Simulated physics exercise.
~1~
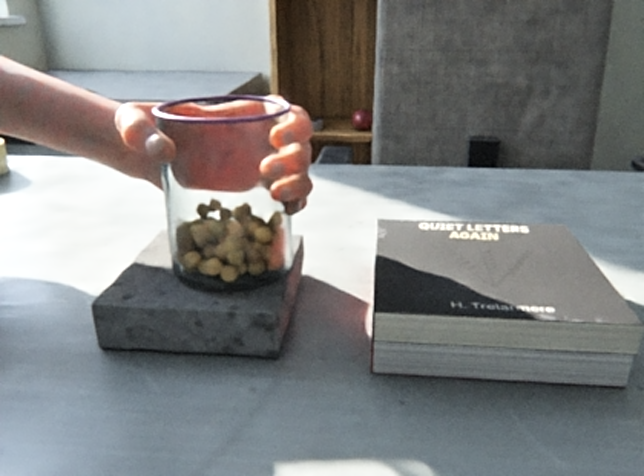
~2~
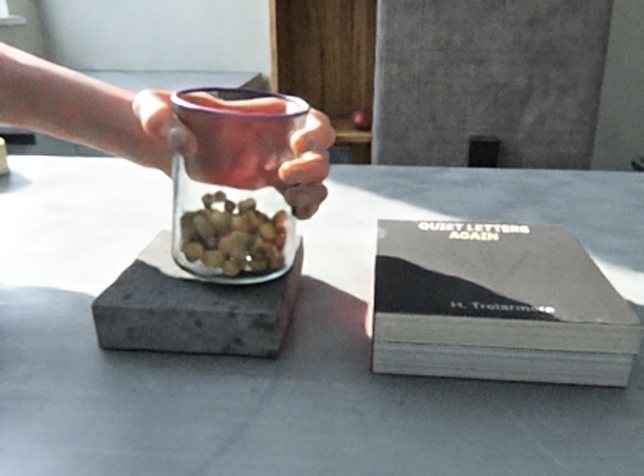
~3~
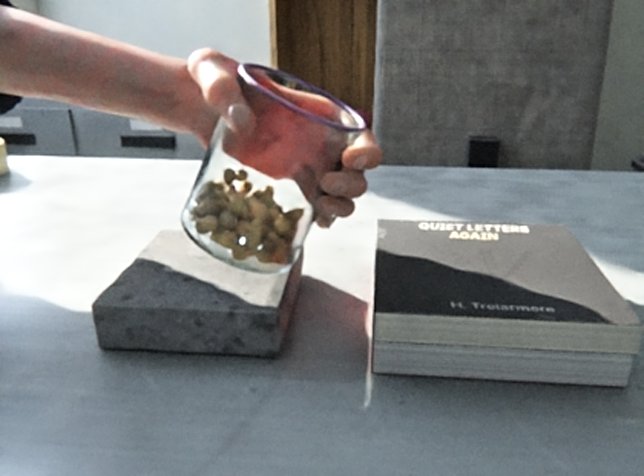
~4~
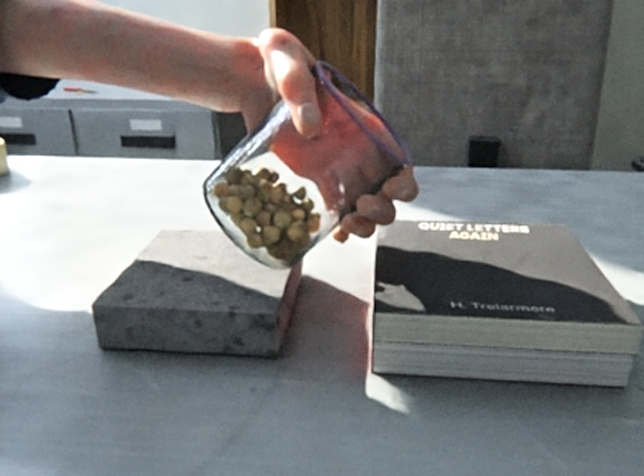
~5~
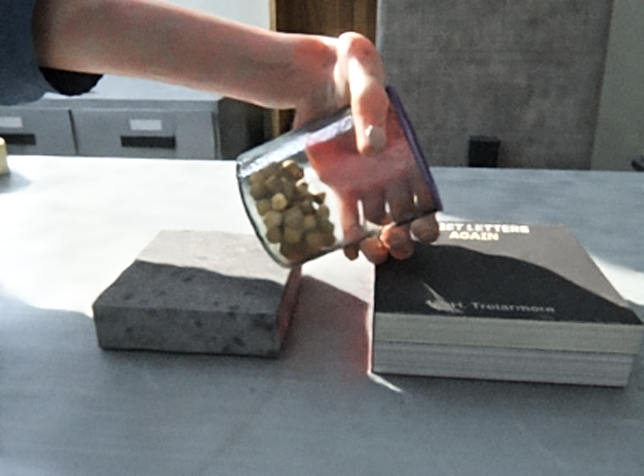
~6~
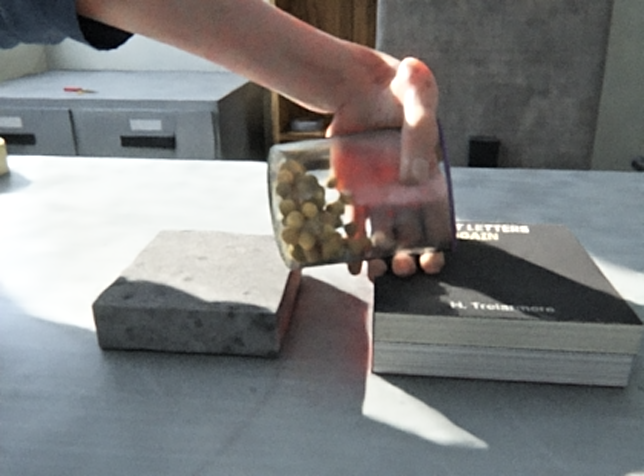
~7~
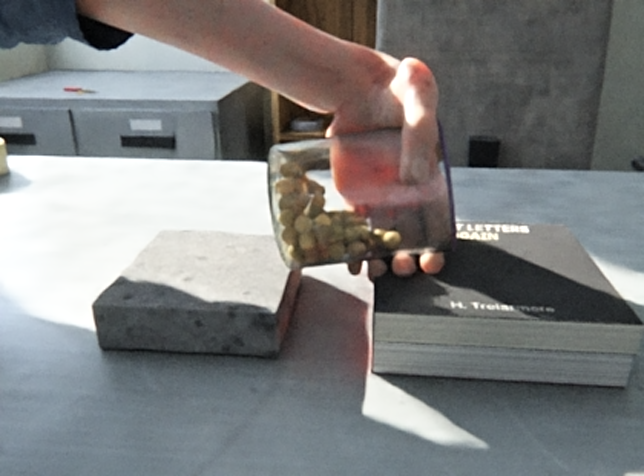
On a sunlit grey table, a hand lifting a glass of small round pieces, tipping it sideways against stacked books, nothing spilling.
